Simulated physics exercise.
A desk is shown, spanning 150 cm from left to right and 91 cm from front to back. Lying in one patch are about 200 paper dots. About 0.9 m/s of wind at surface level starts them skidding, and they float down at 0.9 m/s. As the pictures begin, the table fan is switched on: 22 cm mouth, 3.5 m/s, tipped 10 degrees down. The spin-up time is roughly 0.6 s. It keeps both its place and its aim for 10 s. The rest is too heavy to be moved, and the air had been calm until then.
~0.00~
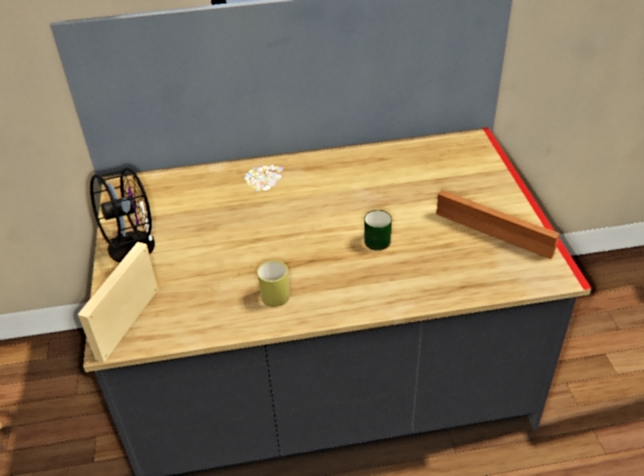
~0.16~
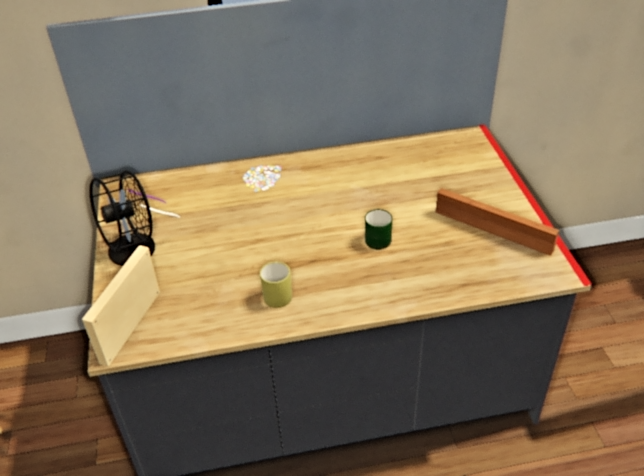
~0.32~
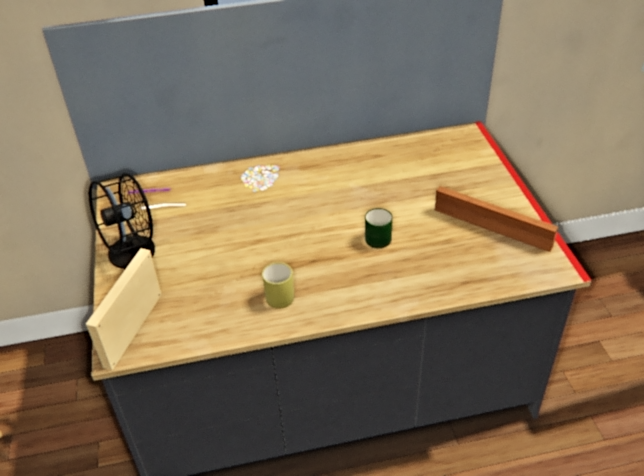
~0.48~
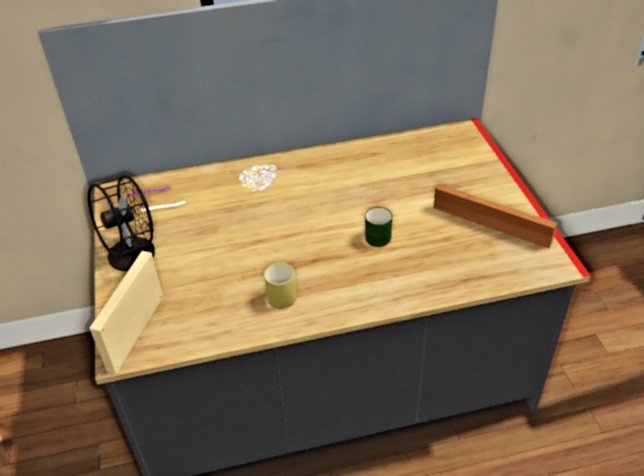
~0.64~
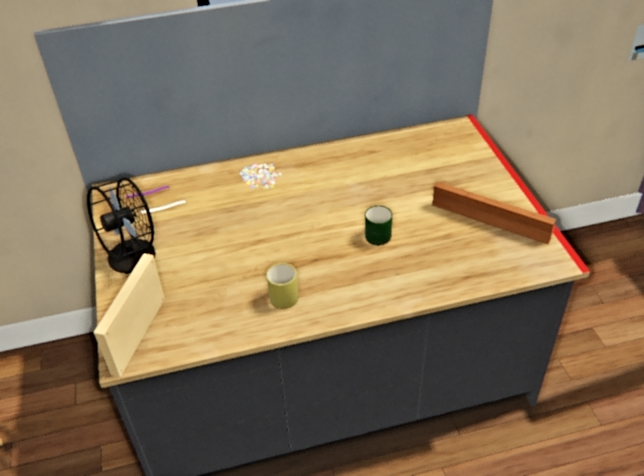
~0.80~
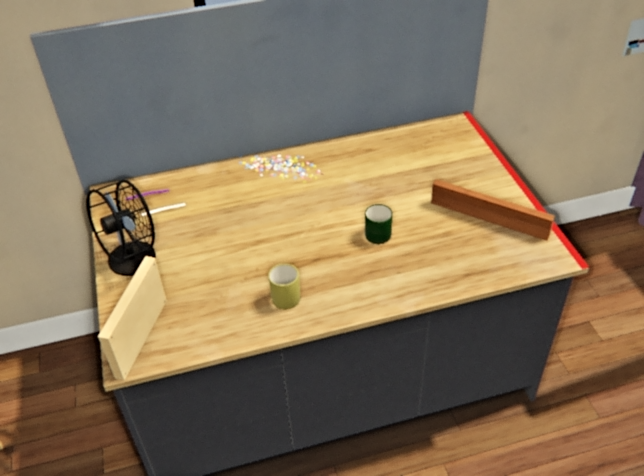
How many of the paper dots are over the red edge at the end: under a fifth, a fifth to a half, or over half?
It's going to be the bigger part that ends over that edge.
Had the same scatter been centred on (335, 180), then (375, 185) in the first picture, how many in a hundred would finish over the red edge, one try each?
Roughly 90 %, then 100 %.
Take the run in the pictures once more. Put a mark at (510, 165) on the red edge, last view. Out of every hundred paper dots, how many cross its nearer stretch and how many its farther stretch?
Some 4 % go over the nearer part and around 100 % over the farther part.
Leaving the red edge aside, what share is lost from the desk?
I would put it at around 0 per cent.
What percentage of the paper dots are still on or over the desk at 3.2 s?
Share at that time: Some 0 %.
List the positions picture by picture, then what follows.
In the first picture, the middle of the paper dots is near (265, 178), none has stirred yet and the mouth of the table fan is at (120, 208).
In the second picture, the middle of the paper dots is near (263, 178), none has stirred yet and the red edge is centred on (531, 194).
In the third picture, the middle of the paper dots is near (262, 178), none has stirred yet, the top of a mug is at (379, 217) and the top of a mug is at (277, 273).
In the fourth picture, the middle of the paper dots is near (260, 177) and none has stirred yet.
In the fifth picture, the middle of the paper dots is near (262, 175), the farthest in sight from the table fan is at (274, 166) and about 20 % have left their places.
In the sixth picture, the middle of the paper dots is near (280, 165), the farthest in sight from the table fan is at (303, 157) and about 95 % have left their places.
After 2.0 s, 96 % are over the red edge; 96 % have settled or left.
After 3.2 s, 100 % are over the red edge; 100 % have settled or left.
After 5.5 s, 100 % are over the red edge; 100 % have settled or left.
After 10.0 s, at the end, 100 % are over the red edge.
